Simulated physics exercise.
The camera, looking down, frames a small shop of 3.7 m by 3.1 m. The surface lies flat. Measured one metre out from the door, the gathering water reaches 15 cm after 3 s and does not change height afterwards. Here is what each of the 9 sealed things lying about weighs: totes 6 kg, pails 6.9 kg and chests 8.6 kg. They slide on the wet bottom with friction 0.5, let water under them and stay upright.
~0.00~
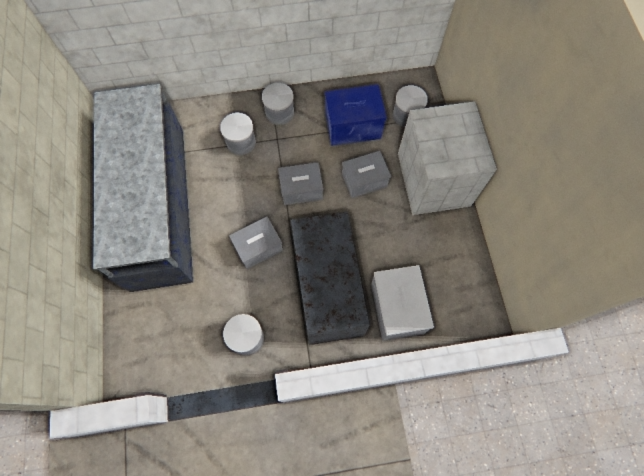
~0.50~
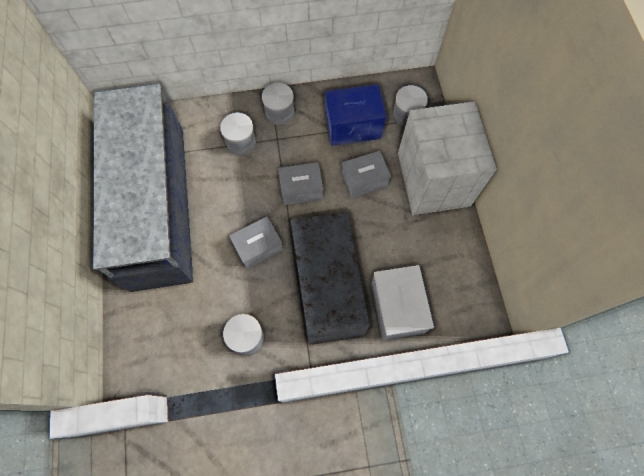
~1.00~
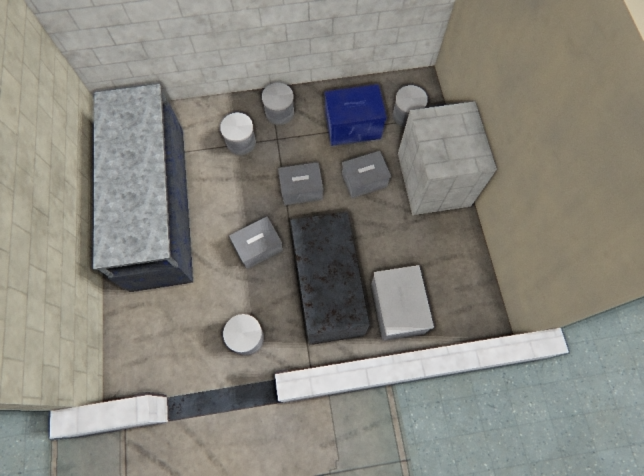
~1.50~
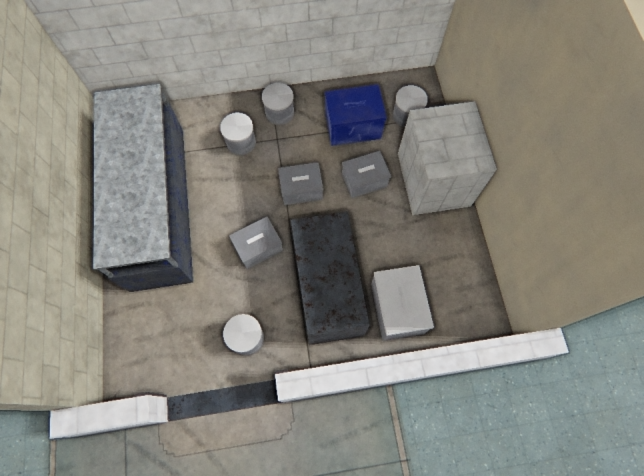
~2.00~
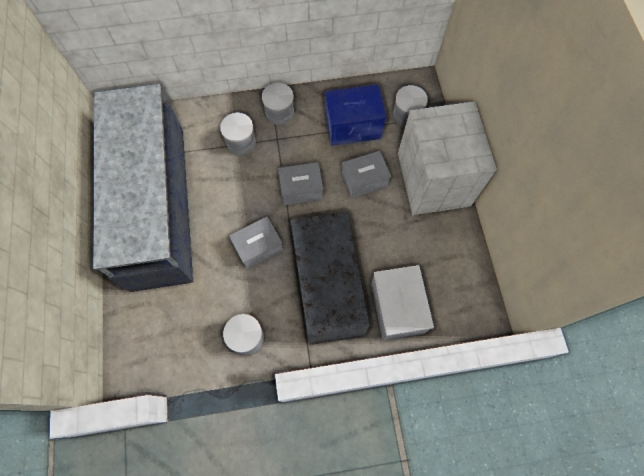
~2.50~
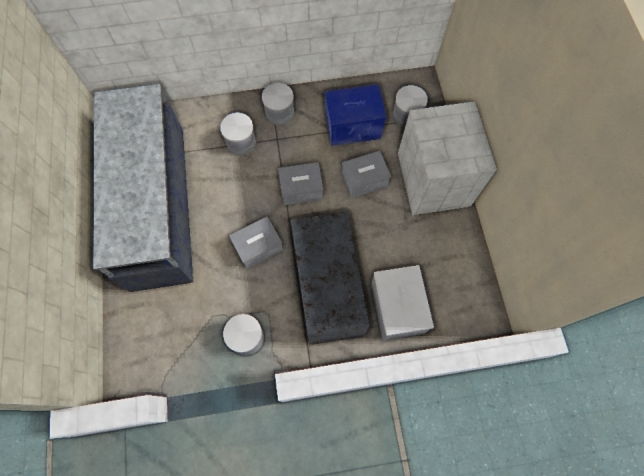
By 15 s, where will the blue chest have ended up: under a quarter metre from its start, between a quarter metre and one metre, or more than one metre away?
It ends up between a quarter and one metre from where it began.
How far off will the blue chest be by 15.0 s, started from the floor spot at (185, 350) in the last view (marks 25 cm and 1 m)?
Result: It drifts a great deal.
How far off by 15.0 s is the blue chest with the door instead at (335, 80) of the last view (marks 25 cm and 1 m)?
With that change, the blue chest is swept well off.
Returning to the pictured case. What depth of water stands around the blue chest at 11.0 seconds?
Somewhere close to 10 cm.
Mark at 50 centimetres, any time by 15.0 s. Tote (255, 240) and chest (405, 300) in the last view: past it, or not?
Result, in order: Bigger / not bigger.
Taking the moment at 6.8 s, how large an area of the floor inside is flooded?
Wet area: Approx. 7.5 m2.
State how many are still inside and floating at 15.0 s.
It comes to 8 of them.
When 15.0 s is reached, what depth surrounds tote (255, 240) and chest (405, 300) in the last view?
Around 9 cm and 11 cm.
After 3.5 s the blue chest is near (355, 104), 0.0 m from its start, aground; 0 afloat.
After 6.8 s the blue chest is near (355, 104), 0.0 m from its start, aground; 1 afloat.
After 11.0 s the blue chest is near (410, 81), 0.6 m from its start, afloat; 6 afloat.
After 15.0 s the blue chest is near (418, 75), 0.7 m from its start, afloat; 8 afloat.
